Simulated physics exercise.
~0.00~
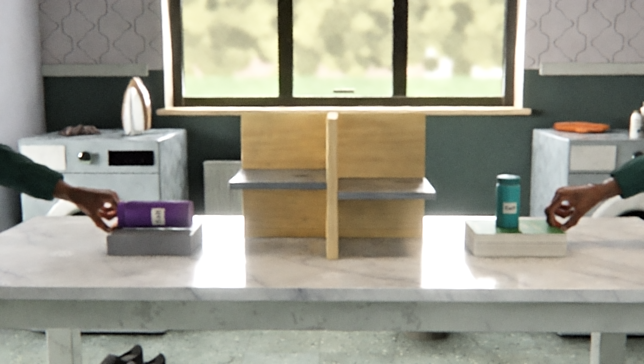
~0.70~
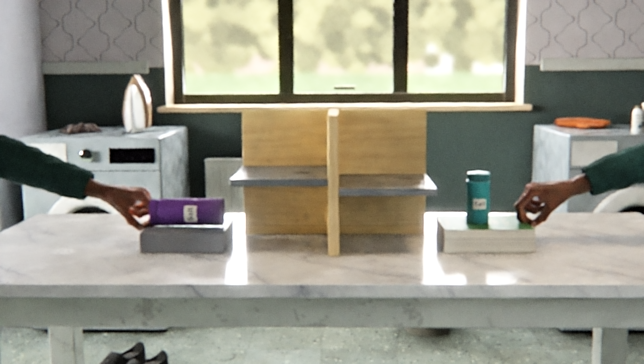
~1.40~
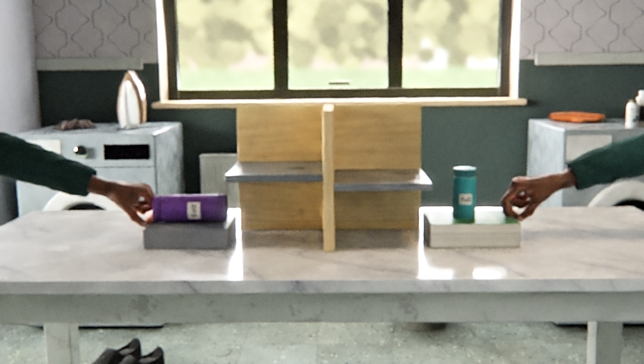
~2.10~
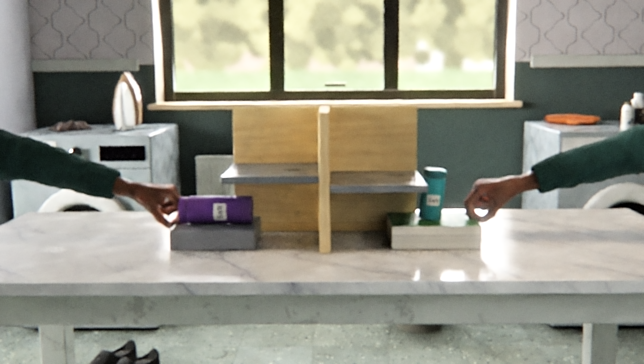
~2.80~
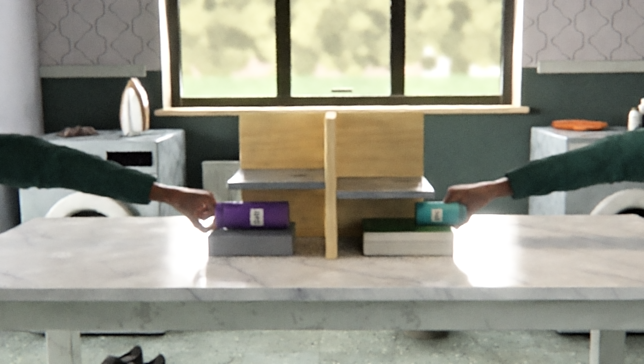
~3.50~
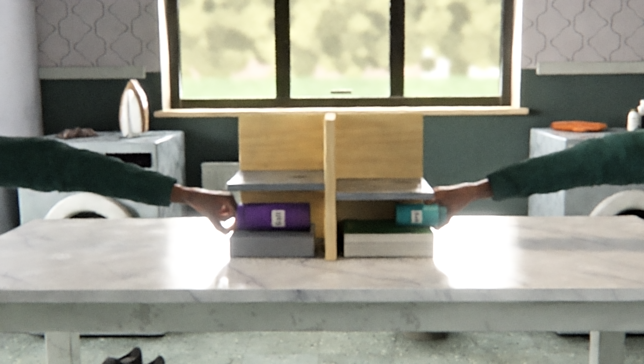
The video shows two hands sliding a purple jar lying on a grey tray and an upright turquoise shaker on a green book inward beneath a stand's shelf; the jar passes under, while the shaker hits the shelf and tips onto its side.
